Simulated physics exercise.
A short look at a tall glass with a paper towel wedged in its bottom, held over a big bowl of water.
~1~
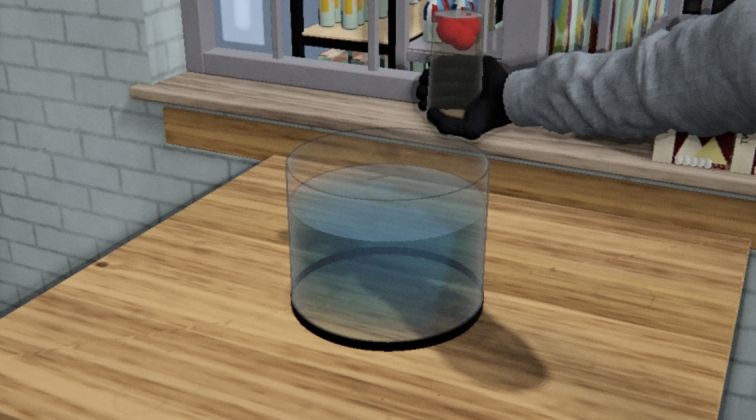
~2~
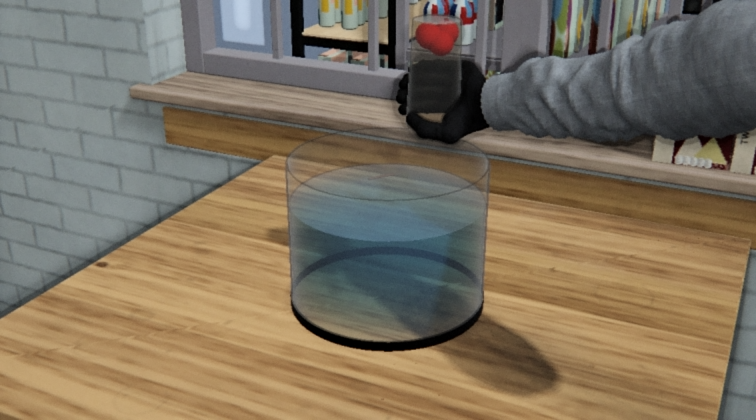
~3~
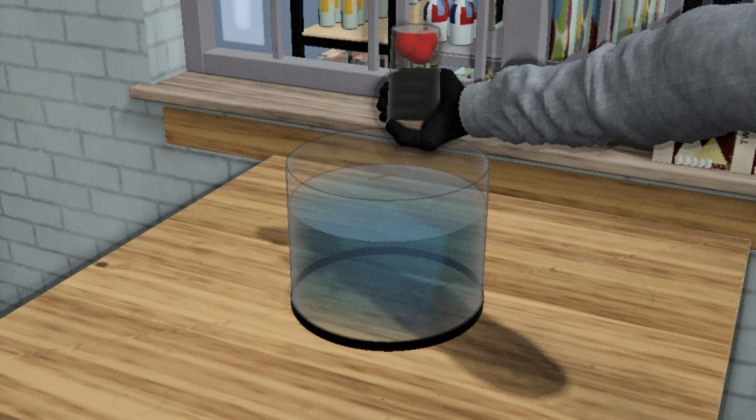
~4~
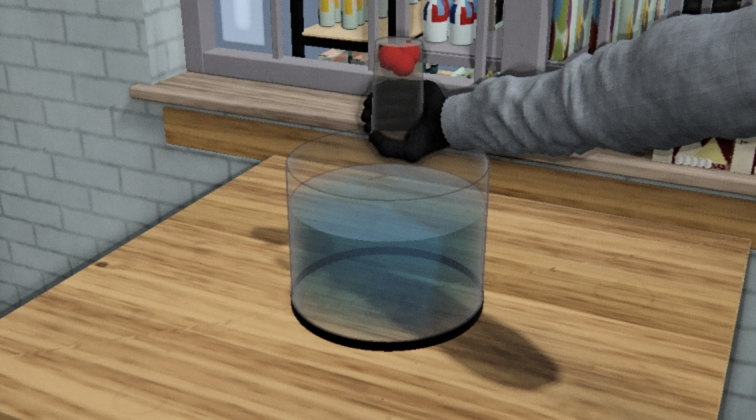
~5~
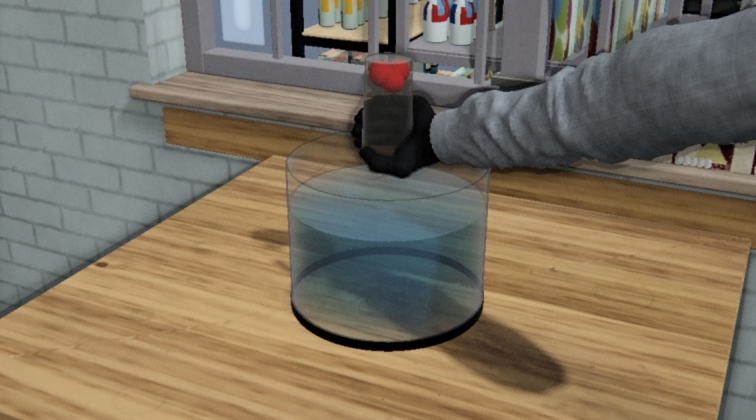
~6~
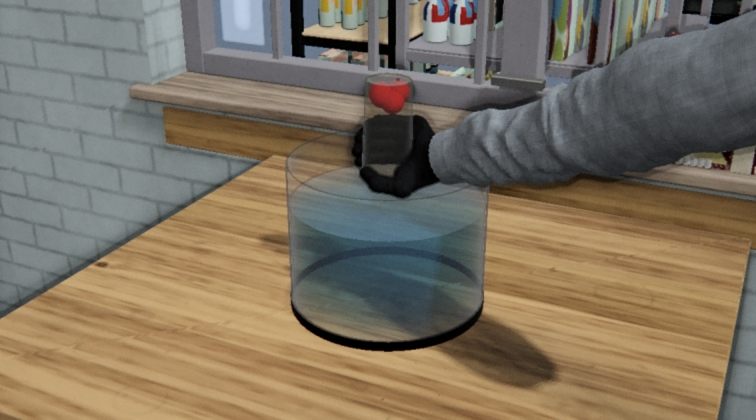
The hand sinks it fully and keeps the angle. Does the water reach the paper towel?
The paper towel stays dry.
A moment on, the tall glass enters the water.
Further on, air is trapped inside and holds the level down.
When it is over, the tall glass is under, still full of air, and the paper towel is dry.
